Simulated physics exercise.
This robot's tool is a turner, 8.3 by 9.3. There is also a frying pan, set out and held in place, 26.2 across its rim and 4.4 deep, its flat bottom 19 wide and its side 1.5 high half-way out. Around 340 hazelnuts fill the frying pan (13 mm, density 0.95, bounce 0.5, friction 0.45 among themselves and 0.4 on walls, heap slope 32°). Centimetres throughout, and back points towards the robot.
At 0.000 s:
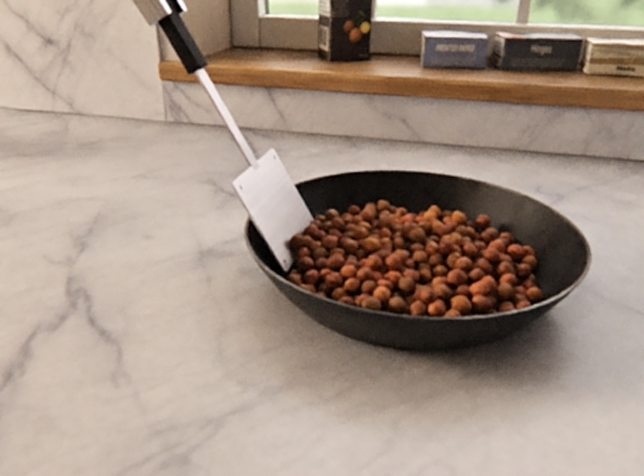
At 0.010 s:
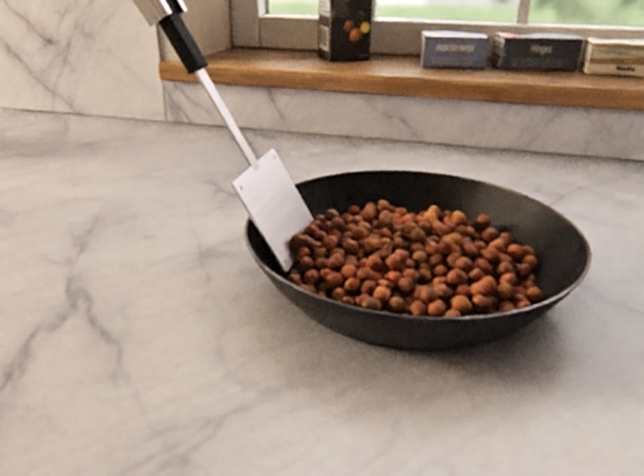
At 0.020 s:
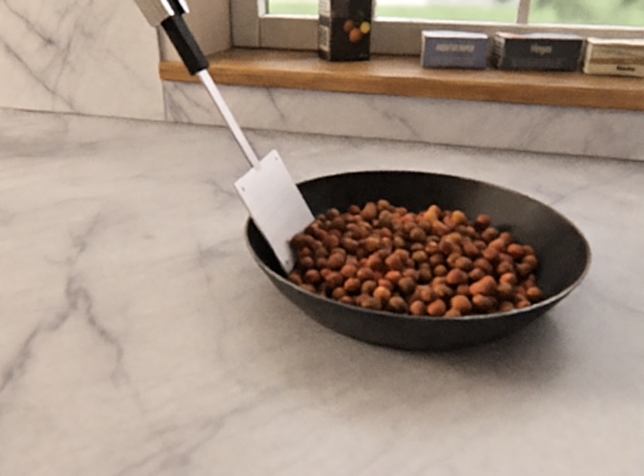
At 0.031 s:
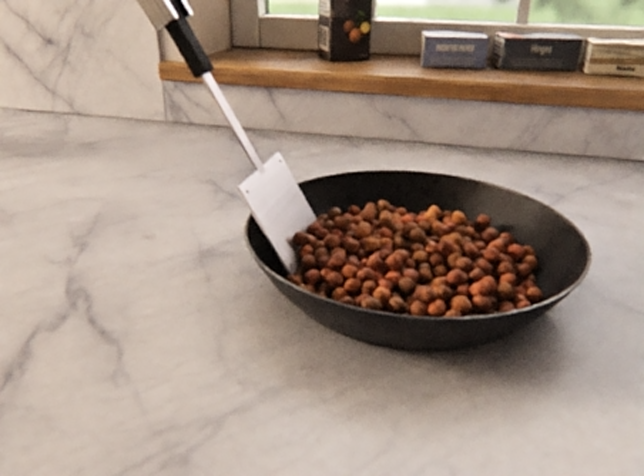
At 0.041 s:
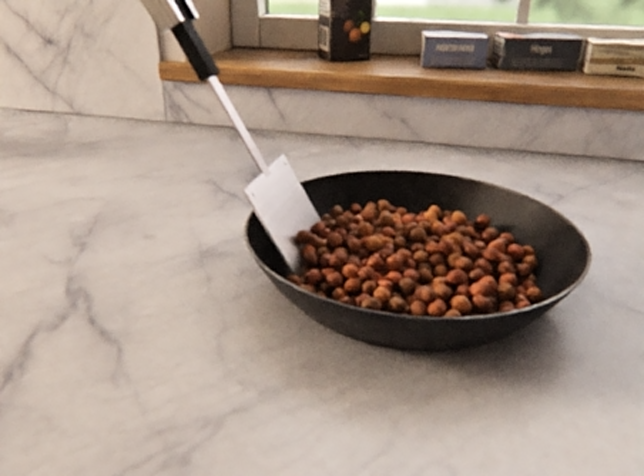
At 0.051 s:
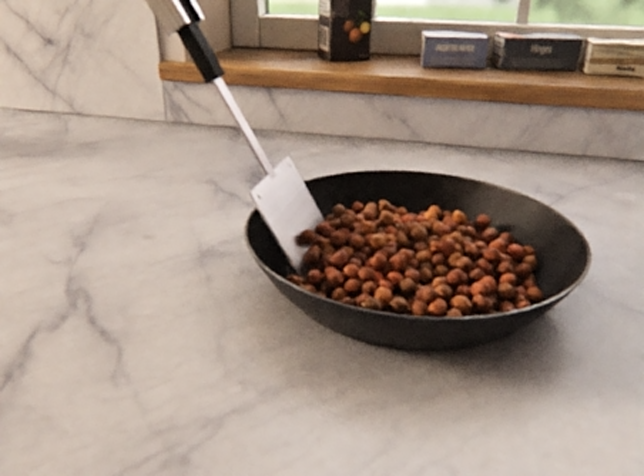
A dark frying pan full of reddish-brown hazelnuts sat on a marble counter while a robot's metal turner, tilted inside its left edge, slid slightly to the right against the nuts, which barely shifted.
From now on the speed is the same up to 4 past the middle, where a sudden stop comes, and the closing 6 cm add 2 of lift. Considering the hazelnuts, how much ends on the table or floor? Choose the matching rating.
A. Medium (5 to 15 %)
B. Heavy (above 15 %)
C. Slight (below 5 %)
Slight (below 5 %) (C).
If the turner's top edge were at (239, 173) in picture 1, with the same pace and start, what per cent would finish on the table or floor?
About 0 per cent.
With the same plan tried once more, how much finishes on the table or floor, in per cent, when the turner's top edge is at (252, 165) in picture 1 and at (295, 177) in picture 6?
My guess would be close to 15 per cent.
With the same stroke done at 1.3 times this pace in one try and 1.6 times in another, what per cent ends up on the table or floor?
About 0 and 0 per cent.
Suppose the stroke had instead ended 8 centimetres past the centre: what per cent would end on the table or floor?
10 %, roughly.
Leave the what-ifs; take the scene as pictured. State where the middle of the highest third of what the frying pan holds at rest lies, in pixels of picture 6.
It is centred near (503, 250).
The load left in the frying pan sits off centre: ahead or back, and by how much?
Some 4.5 cm ahead of the centre.
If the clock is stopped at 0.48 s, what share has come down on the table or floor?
Share at that moment: Roughly 0 %.
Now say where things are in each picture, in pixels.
The first frame shows the turner top edge at (253, 164), sloping 60°; upper third of the load around (398, 248), from x 295 to 535, top at y 205; 345 in the frying pan.
The second frame shows the turner top edge at (254, 165), sloping 60°; upper third of the load around (398, 248), from x 295 to 535, top at y 205.
The third frame shows the turner top edge at (255, 166), sloping 60°; upper third of the load around (397, 248), from x 295 to 535, top at y 205.
The fourth frame shows the turner top edge at (259, 168), sloping 60°; upper third of the load around (397, 248), from x 295 to 535, top at y 205.
The fifth frame shows the turner top edge at (265, 171), sloping 60°; upper third of the load around (395, 248), from x 295 to 535, top at y 205.
The sixth frame shows the turner top edge at (270, 173), sloping 60°; upper third of the load around (395, 247), from x 295 to 535, top at y 205; 345 in the frying pan.
After 0.14 s, sloping 60°, highest piece 4 above the table; 345 in the frying pan.
After 0.23 s, sloping 60°, highest piece 5 above the table; 345 in the frying pan.
After 0.48 s, sloping 60°, highest piece 5 above the table; 345 in the frying pan.
After 1.53 s, sloping 60°, highest piece 5 above the table; 345 in the frying pan.
In the end, 345 in the frying pan. That is 0 % on the table or floor.
